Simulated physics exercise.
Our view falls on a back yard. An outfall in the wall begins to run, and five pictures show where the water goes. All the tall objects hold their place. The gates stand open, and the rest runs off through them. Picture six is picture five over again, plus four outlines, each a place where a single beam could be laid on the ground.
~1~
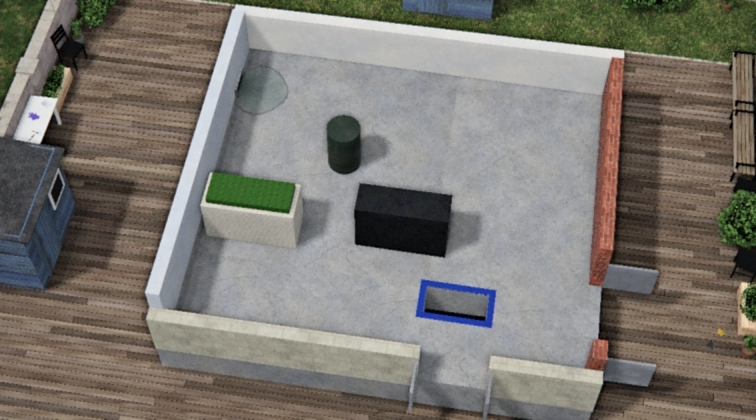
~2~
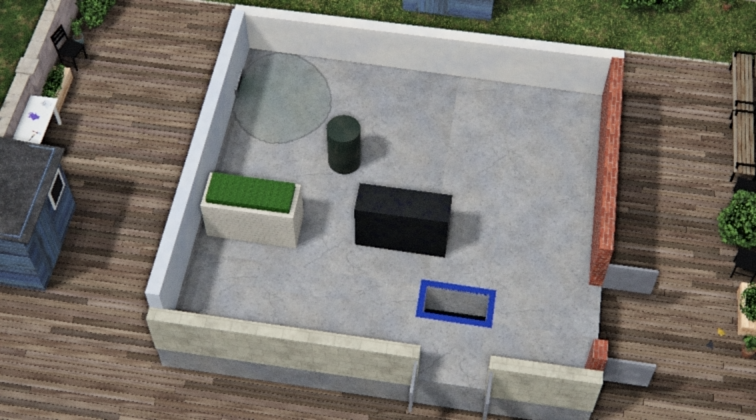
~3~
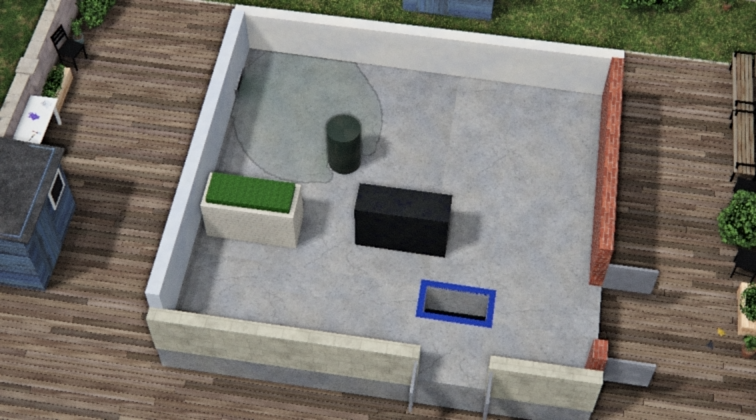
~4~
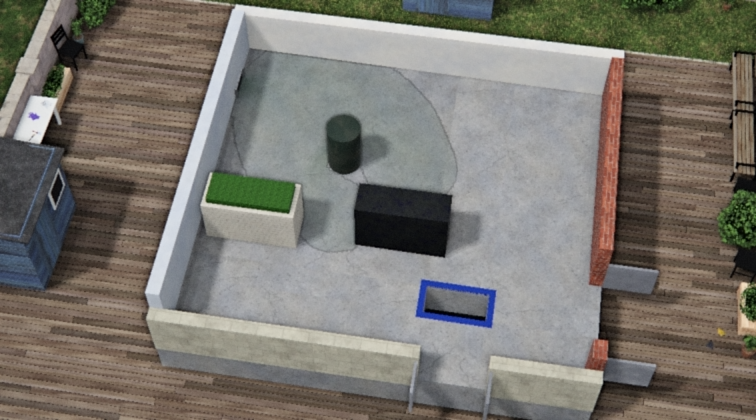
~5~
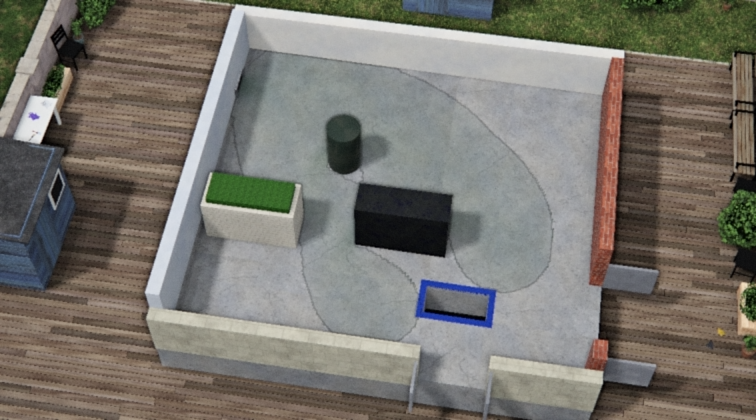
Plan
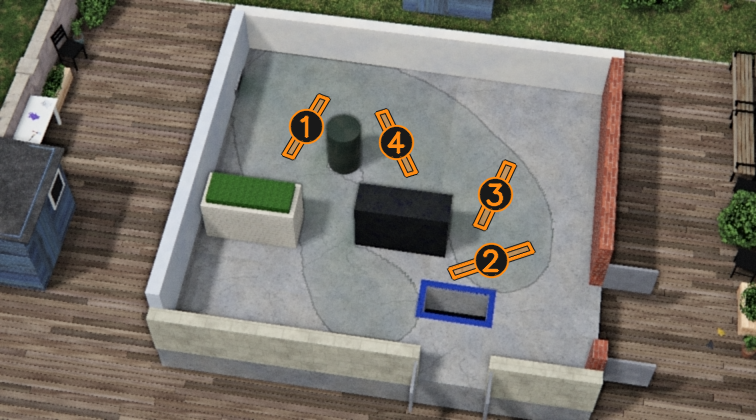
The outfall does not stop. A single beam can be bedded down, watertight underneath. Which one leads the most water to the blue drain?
Place 3.
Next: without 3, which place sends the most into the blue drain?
2 it is.
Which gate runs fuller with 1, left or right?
The right gate.
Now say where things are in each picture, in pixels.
Outfall at (238, 83); blue drain at (456, 304); open gate at (586, 328); open gate at (453, 372); water covers 2 % of the ground and shows as far out as (281, 85); blue drain still dry.
Water covers 7 % of the ground and shows as far out as (310, 130); blue drain still dry.
Water covers 15 % of the ground and shows as far out as (372, 139); blue drain still dry.
Water covers 28 % of the ground and shows as far out as (453, 170); blue drain still dry.
Water covers 48 % of the ground and shows as far out as (544, 258); blue drain still dry.
On the marked copy, 1 from (288, 156) to (323, 97); 2 from (452, 273) to (530, 247); 3 from (479, 226) to (509, 163); 4 from (381, 112) to (411, 173).
If 1 is chosen, about 4 % of the stream runs into the blue drain, about 96 % out by the gates.
If 2 is chosen, about 10 % of the stream runs into the blue drain, about 90 % out by the gates.
If 3 is chosen, about 22 % of the stream runs into the blue drain, about 77 % out by the gates.
If 4 is chosen, about 4 % of the stream runs into the blue drain, about 96 % out by the gates.
